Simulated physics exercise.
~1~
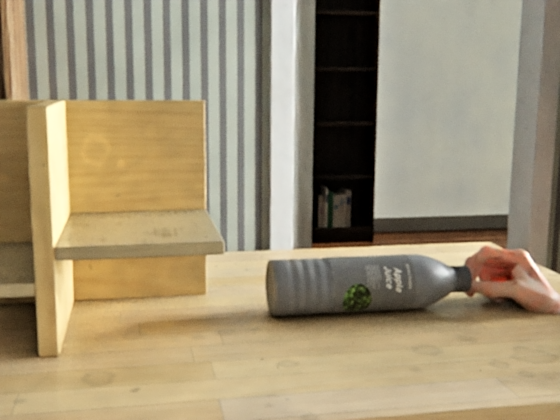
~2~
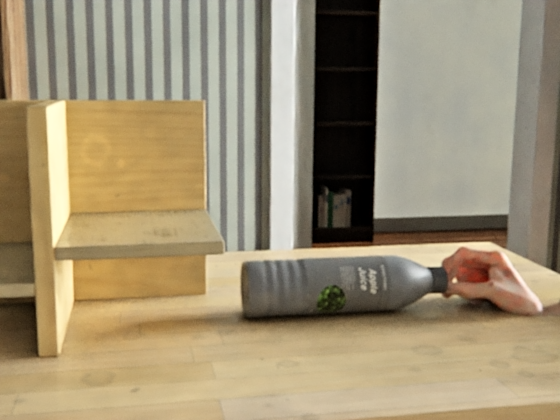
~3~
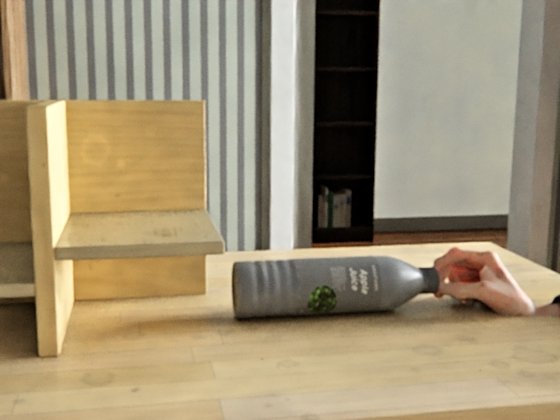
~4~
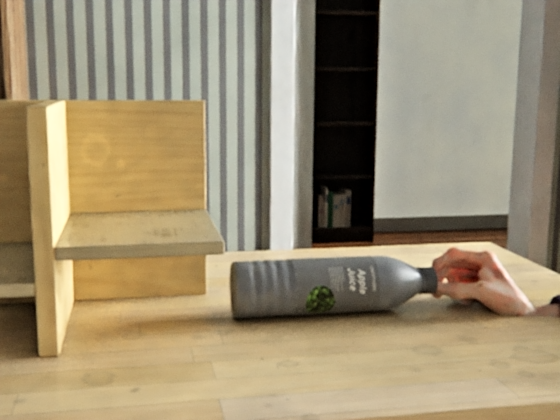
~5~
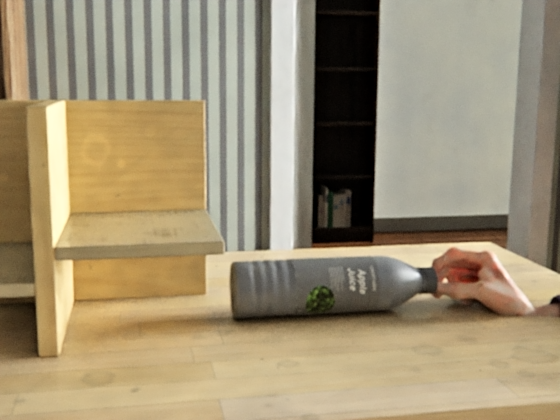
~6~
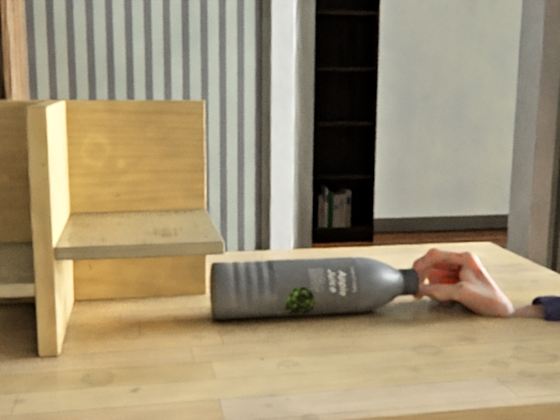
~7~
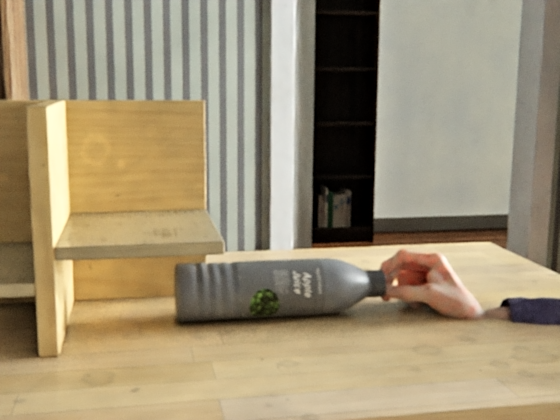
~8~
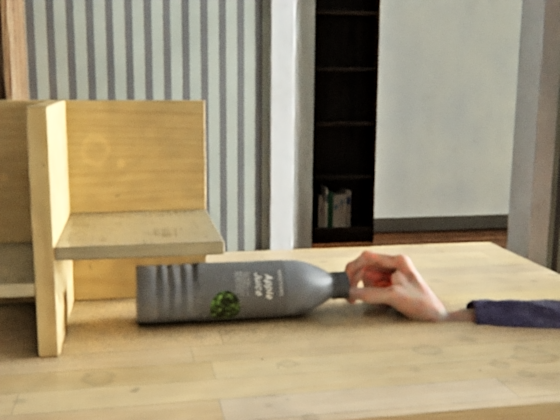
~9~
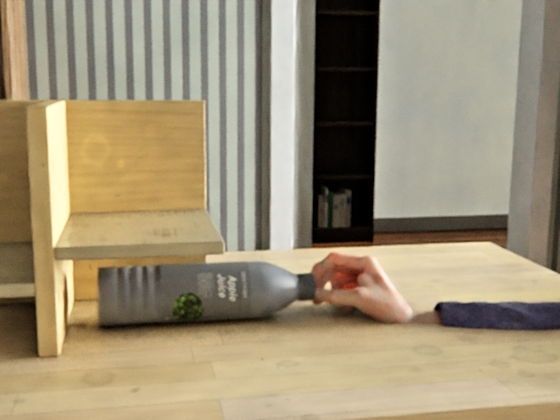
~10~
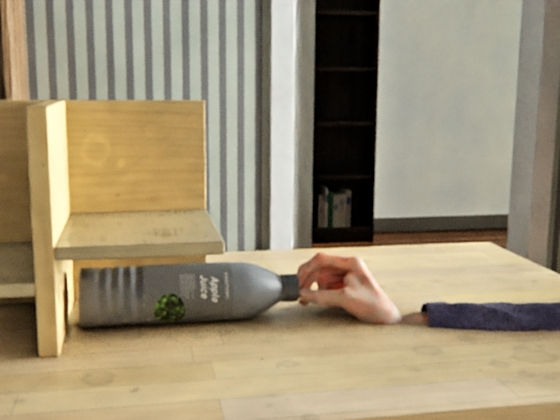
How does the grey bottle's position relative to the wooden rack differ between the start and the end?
At the start the grey bottle lies out on the table to the right of the rack, clear of its shelf. By the end it is farther left, with its base end underneath the shelf.
